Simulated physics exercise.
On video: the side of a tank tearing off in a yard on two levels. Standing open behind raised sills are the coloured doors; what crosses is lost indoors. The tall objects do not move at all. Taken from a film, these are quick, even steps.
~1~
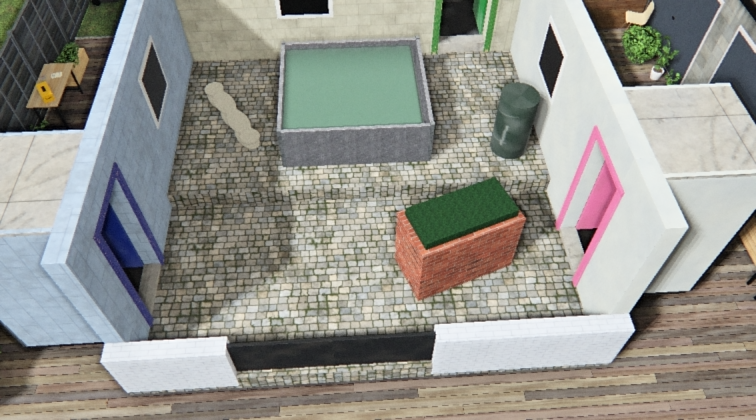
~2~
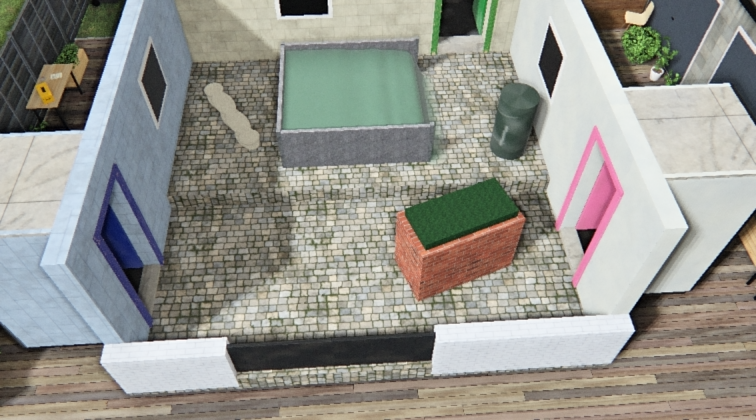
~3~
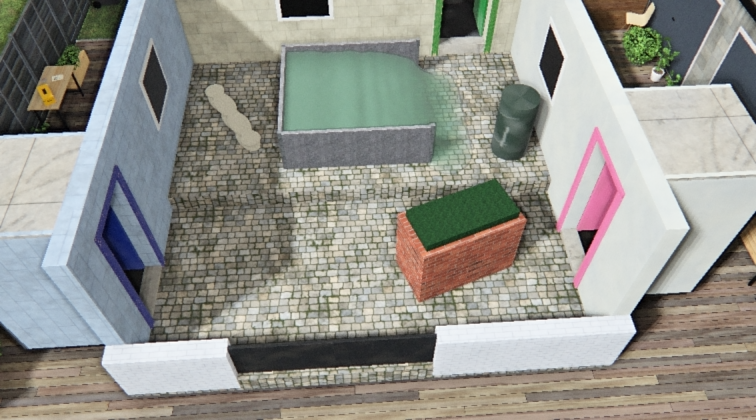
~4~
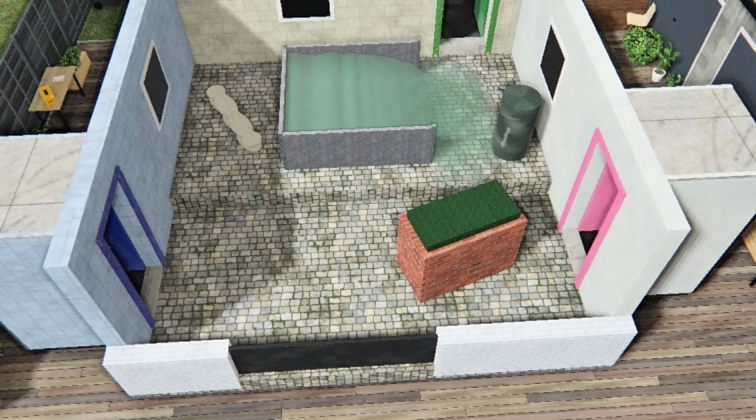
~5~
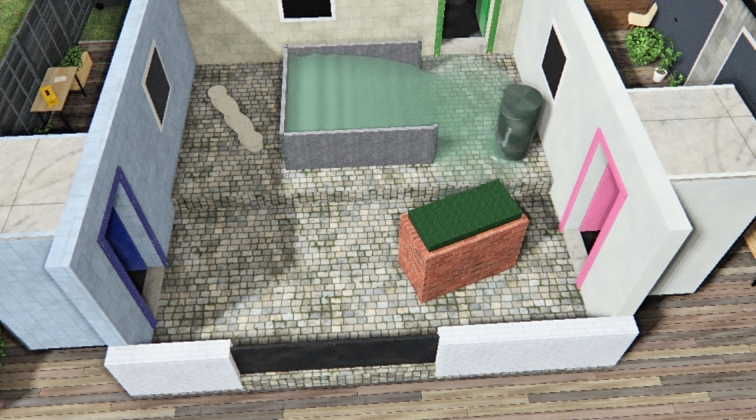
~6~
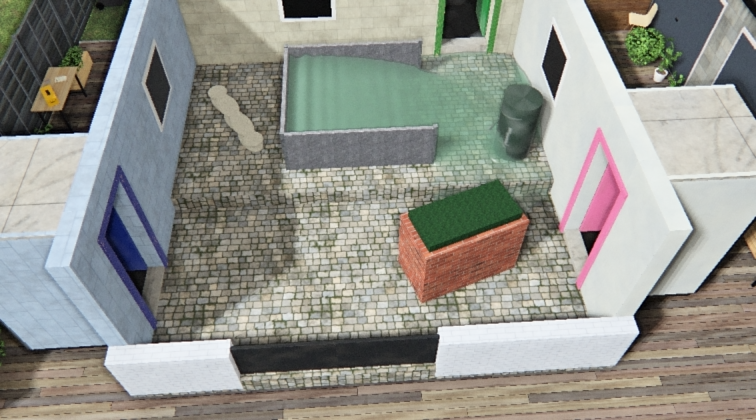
Green water in a gray-walled tank slid out through its open right side and spread across the upper cobbled level, around the dark barrel, while the brick block with the green top stayed still.
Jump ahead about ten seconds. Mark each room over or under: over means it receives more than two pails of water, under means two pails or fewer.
Blue door - over; pink door - over; green door - over.
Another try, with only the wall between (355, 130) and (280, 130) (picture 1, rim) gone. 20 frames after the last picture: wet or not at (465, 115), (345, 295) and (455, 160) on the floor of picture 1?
First unwetted, second soaked, third unwetted.
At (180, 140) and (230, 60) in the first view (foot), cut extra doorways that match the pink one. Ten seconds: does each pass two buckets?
First falls short, then exceeds it.
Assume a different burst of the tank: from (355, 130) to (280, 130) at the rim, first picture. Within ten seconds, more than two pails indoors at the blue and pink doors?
Blue door: Above, pink door: Above.
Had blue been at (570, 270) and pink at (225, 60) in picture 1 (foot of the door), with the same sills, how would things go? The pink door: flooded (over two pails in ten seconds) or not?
Note: Pink door lets too much through.
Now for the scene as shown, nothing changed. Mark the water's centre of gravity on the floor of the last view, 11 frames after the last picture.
Near (444, 123) in the last view.
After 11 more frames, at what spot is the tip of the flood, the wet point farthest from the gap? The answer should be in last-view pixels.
Pixel estimate: (587, 343).
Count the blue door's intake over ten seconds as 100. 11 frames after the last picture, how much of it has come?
Share by then: 0 in a hundred.
A moment on, water covers 25 % of the floor; the blue door not reached, the pink door wet at the sill, nothing in, the green door wet at the sill, nothing in.
Next, water covers 30 % of the floor; the blue door not reached, the pink door under two buckets in, the green door over two buckets in.
Then, water covers 55 % of the floor; the blue door not reached, the pink door over two buckets in, the green door far over two buckets in.
Later, water covers 90 % of the floor; the blue door over two buckets in, the pink door far over two buckets in, the green door far over two buckets in.
In the end, water covers 95 % of the floor; the blue door far over two buckets in, the pink door far over two buckets in, the green door far over two buckets in.
